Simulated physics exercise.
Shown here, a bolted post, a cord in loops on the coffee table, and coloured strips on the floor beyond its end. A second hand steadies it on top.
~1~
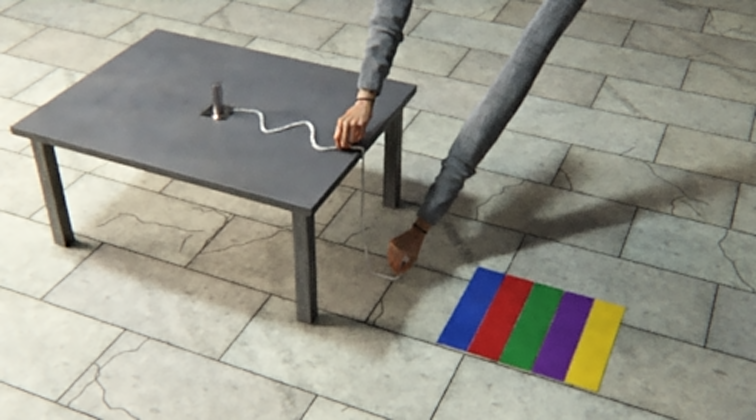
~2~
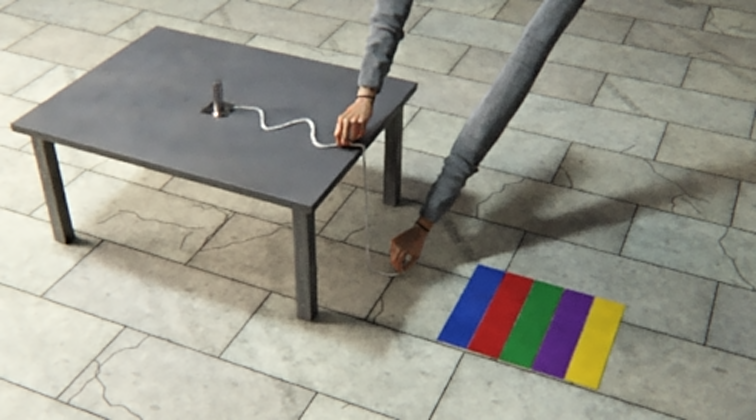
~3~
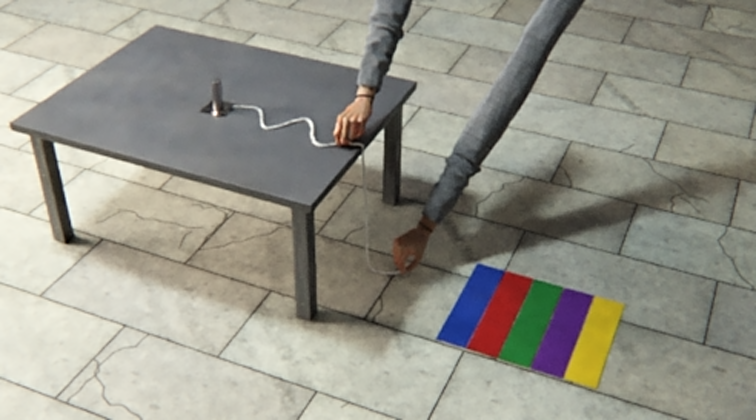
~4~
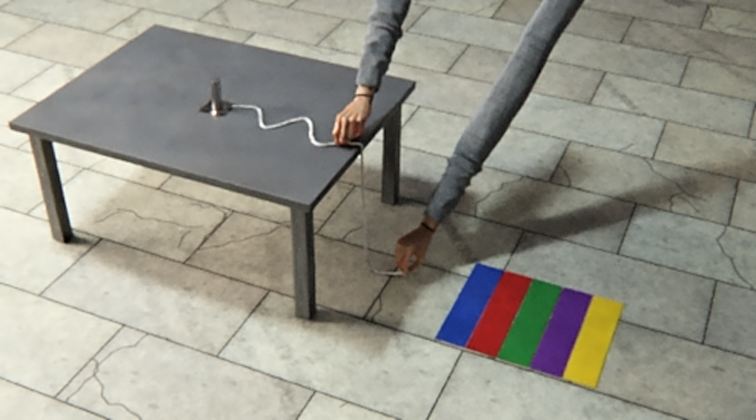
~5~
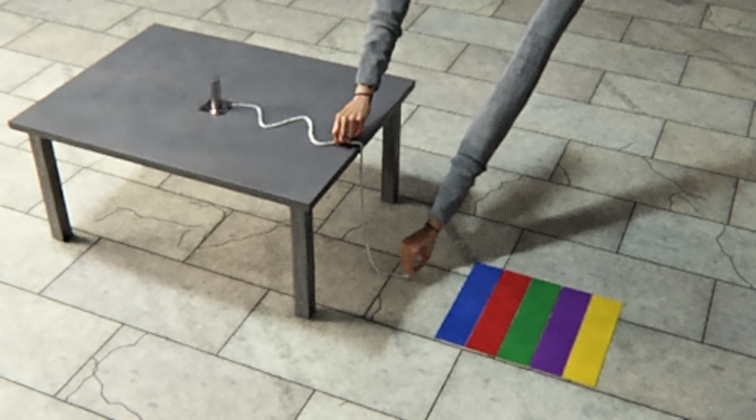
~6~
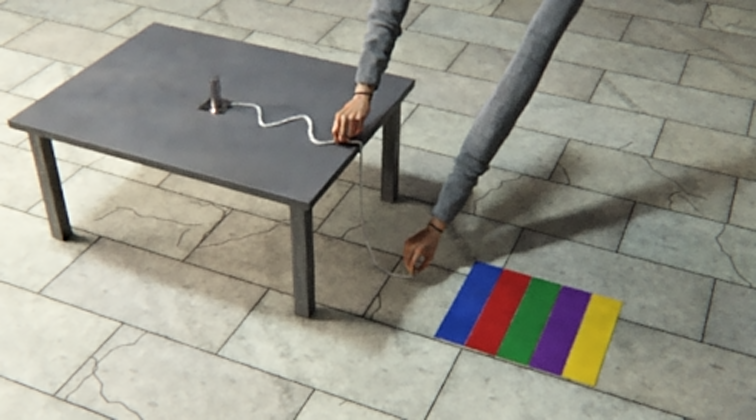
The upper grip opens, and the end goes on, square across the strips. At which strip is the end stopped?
It gets as far as the purple strip.
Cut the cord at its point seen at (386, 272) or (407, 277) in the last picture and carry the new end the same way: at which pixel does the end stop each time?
In that order: (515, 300) and (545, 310).
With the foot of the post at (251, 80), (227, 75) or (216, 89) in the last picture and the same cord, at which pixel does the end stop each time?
In that order: (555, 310), (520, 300) and (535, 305).
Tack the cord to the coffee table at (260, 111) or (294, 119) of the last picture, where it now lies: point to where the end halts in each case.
Near (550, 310) and (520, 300).
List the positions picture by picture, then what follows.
The first frame shows end (400, 272); blue (459, 332); red (490, 341); green (521, 351); purple (554, 360); yellow (587, 370).
The second frame shows end (402, 270); cord through (255, 109) (285, 126) (314, 140) (364, 155) (367, 212) (368, 262).
The third frame shows end (405, 271).
The fourth frame shows end (408, 271); cord through (254, 107) (283, 124) (313, 138) (362, 153) (365, 211) (368, 261).
The fifth frame shows end (413, 272).
The sixth frame shows end (416, 272); cord through (253, 105) (283, 122) (312, 136) (361, 152) (362, 208) (373, 260).
Early on, end near (506, 298); over red.
Midway, end near (542, 308); over green.
At the end of the slack, end near (562, 314); over purple. The purple one.
